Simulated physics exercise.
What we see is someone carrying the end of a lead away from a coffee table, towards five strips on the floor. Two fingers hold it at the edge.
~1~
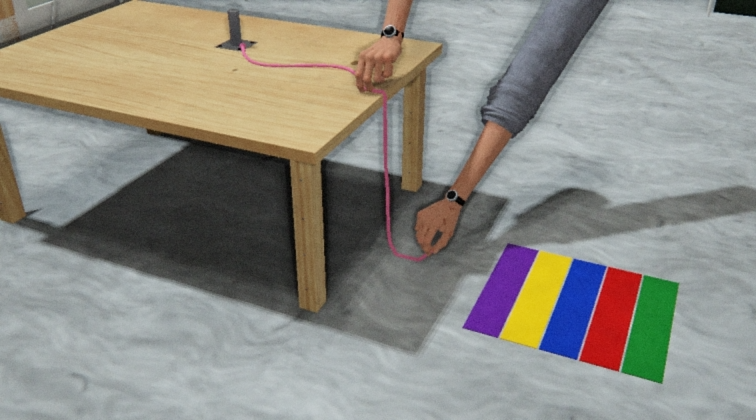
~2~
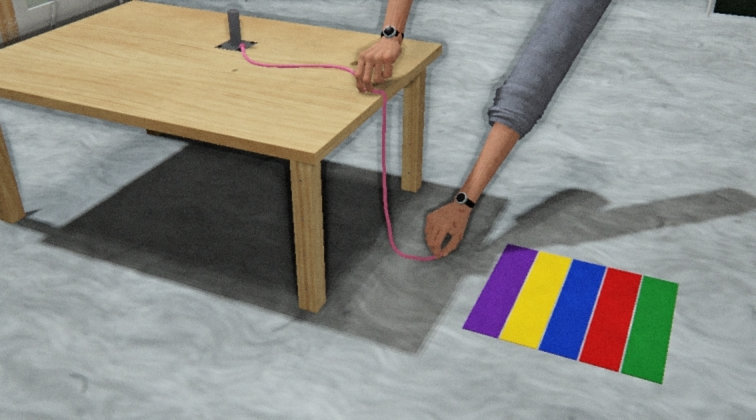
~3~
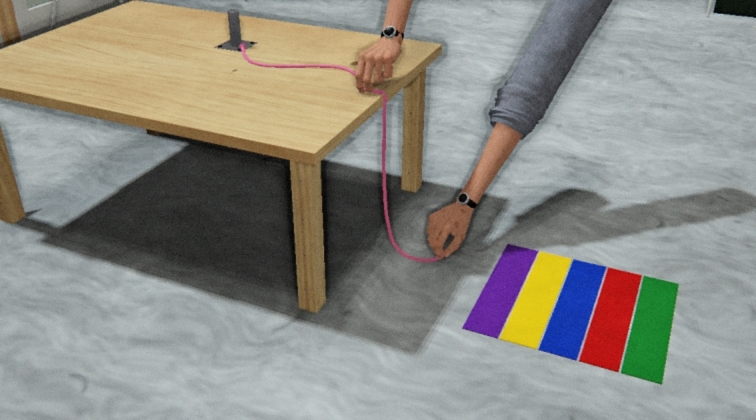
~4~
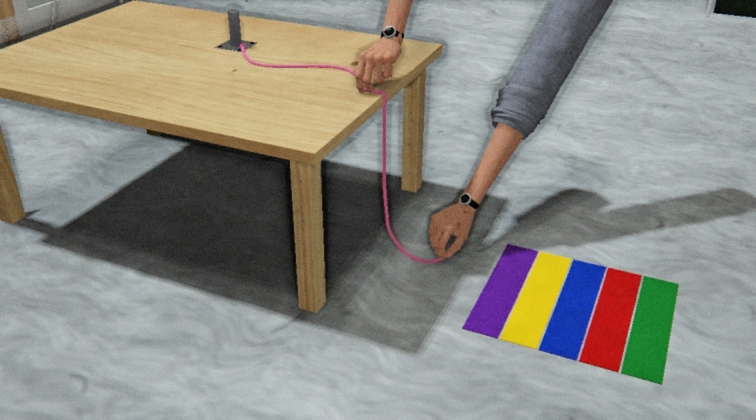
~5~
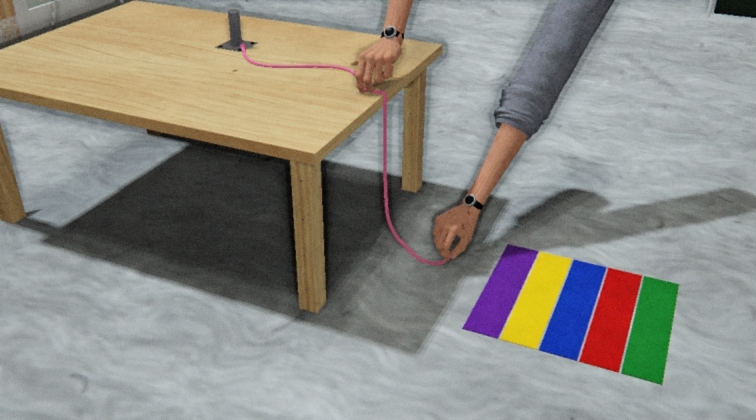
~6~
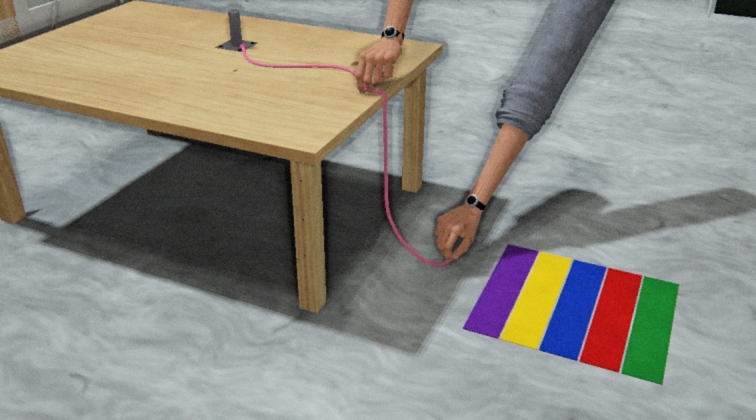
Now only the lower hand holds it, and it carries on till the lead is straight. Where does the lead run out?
It halts on the blue strip.
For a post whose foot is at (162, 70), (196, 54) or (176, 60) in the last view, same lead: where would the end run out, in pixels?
Near (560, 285), (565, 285) and (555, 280).
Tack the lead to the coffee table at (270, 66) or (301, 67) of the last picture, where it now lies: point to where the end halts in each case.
Near (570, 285) and (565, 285).
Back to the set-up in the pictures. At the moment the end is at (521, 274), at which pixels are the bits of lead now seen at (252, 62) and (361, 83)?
About (278, 58), and the other about (388, 90).
A little later, end near (521, 274); over purple.
Next, end near (562, 284); over blue.
When it is tight, end near (587, 291); over blue. Over blue.
